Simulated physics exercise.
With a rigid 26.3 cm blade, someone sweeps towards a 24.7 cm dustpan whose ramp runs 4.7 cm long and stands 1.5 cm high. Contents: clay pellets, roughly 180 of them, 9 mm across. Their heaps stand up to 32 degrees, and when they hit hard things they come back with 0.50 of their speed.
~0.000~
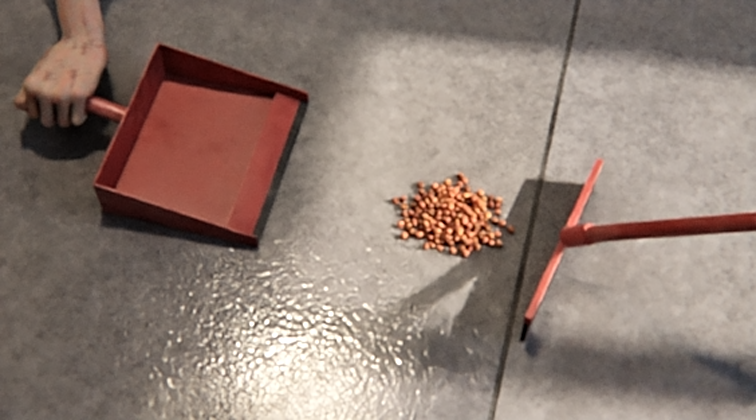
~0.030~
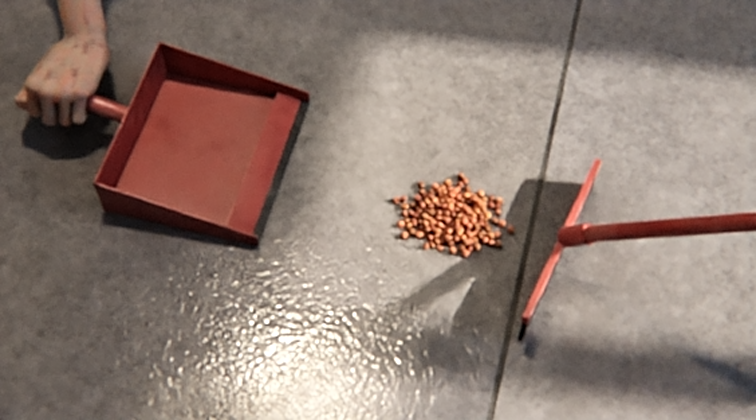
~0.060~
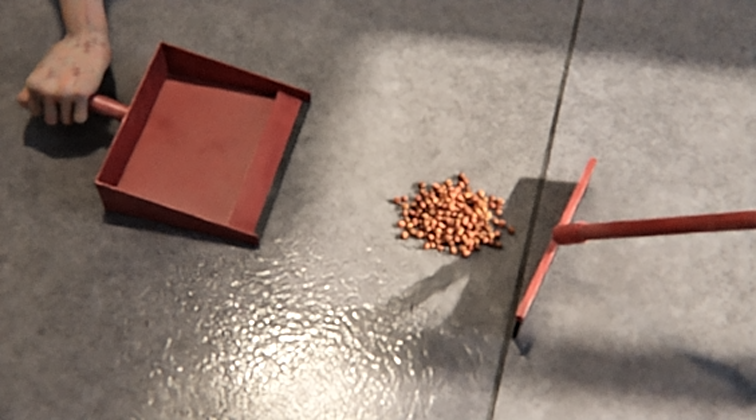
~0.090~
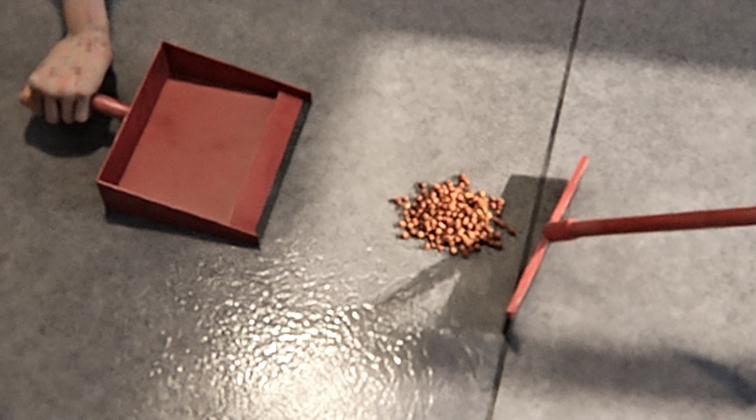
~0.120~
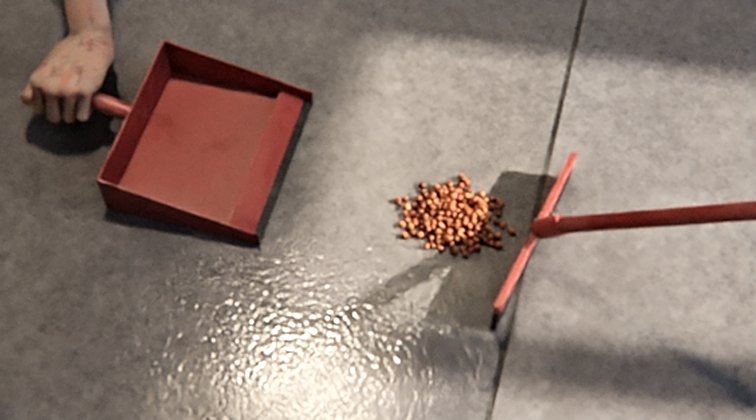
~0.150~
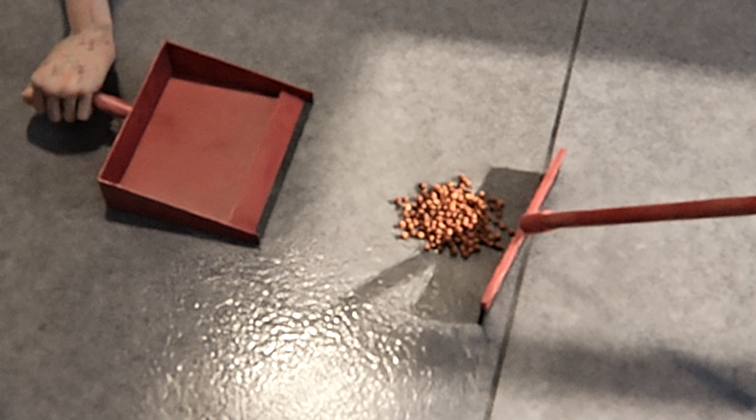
A long-handled red blade slid left across the gray floor, closing in on a small heap of orange-brown pellets that stayed put, while a hand at the left held a red dustpan nearly still.
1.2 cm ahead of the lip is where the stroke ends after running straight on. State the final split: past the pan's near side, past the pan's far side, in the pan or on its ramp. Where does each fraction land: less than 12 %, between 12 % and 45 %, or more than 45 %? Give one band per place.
My prediction: Past the pan's near side: A minor share, past the pan's far side: A minor share, in the pan or on its ramp: An intermediate share.
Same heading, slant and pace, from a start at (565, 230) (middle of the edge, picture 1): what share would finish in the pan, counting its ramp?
The pan and its ramp would take some 30 per cent.
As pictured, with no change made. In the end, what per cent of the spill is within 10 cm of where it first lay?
Around 0 per cent, give or take.
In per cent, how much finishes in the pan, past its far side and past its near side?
Near: 0; far: 5; pan: 25 (percent).
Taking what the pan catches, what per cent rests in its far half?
About 60 %.
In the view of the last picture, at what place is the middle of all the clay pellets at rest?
Roughly pixel (299, 152).
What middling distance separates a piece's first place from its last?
Roughly 24 cm.
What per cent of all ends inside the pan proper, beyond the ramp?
Around 0 percent.
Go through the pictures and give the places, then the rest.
In the first picture, blade from (528, 320) to (598, 166), moved 0.0 cm, 0 of the pieces shifted so far; middle of the pieces at (453, 216); pan at (196, 153).
In the second picture, blade from (526, 319) to (597, 166), moved 0.3 cm, 0 of the pieces shifted so far; middle of the pieces at (454, 216).
In the third picture, blade from (520, 317) to (592, 165), moved 1.0 cm, 0 of the pieces shifted so far; middle of the pieces at (454, 216).
In the fourth picture, blade from (510, 314) to (584, 163), moved 2.3 cm, 0 of the pieces shifted so far; middle of the pieces at (455, 216).
In the fifth picture, blade from (498, 309) to (572, 159), moved 3.9 cm, 0 of the pieces shifted so far; middle of the pieces at (455, 217).
In the sixth picture, blade from (485, 305) to (561, 156), moved 5.6 cm, 0 of the pieces shifted so far; middle of the pieces at (455, 217); pan at (201, 150). The blade's pace is about 0.56 m/s, heading 10 degrees away from the viewer's side.
Then, at 0.42 s, middle of the blade 19 cm from the lip; 0 % over the lip, far side 0 %, near side 0 %.
Then, at 0.60 s, middle of the blade 9 cm from the lip; 0 % over the lip, far side 0 %, near side 0 %.
Then, at 0.90 s, middle of the blade 4 cm from the lip; 25 % over the lip, far side 5 %, near side 0 %.
At rest (1.2 s), near side 0 %, far side 5 %, pan 25 %, in front of the lip or behind the blade 70 %.
